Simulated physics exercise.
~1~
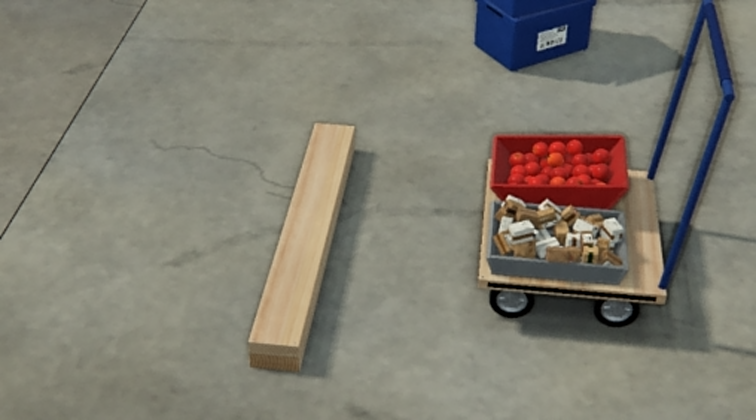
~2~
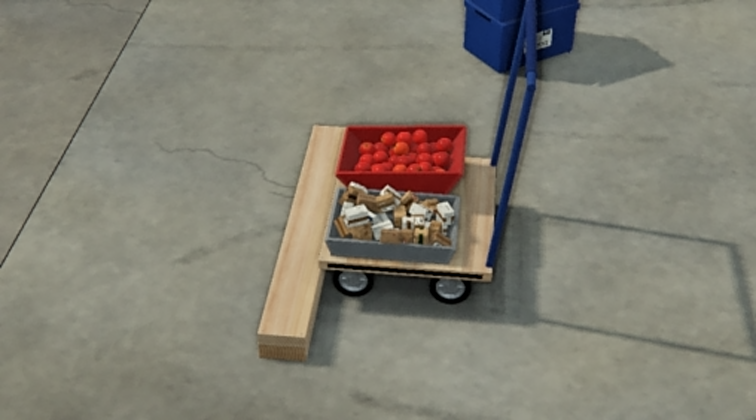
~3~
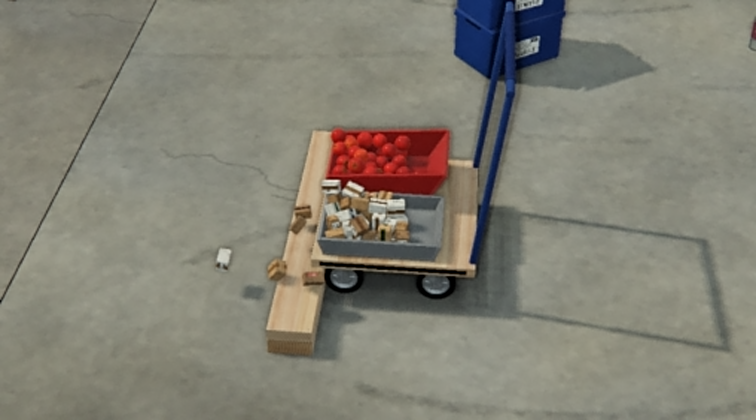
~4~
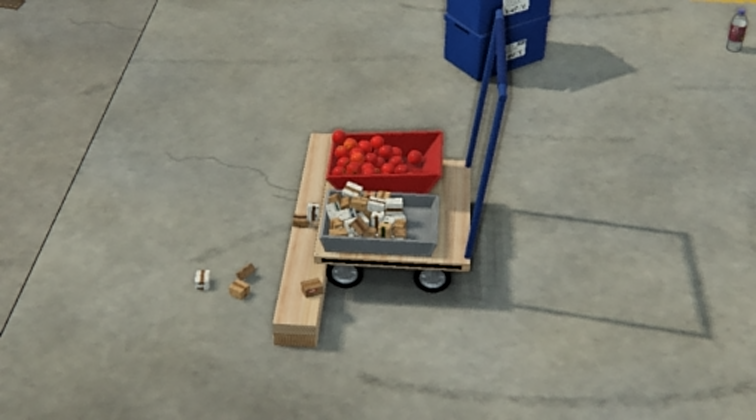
In this clip, a trolley carrying a red tub of tomatoes and a grey tub of small parcels rolls left and stops against a low wooden step, where the loads slide leftward and a few parcels spill onto the step and floor while the tomatoes stay in their tub.
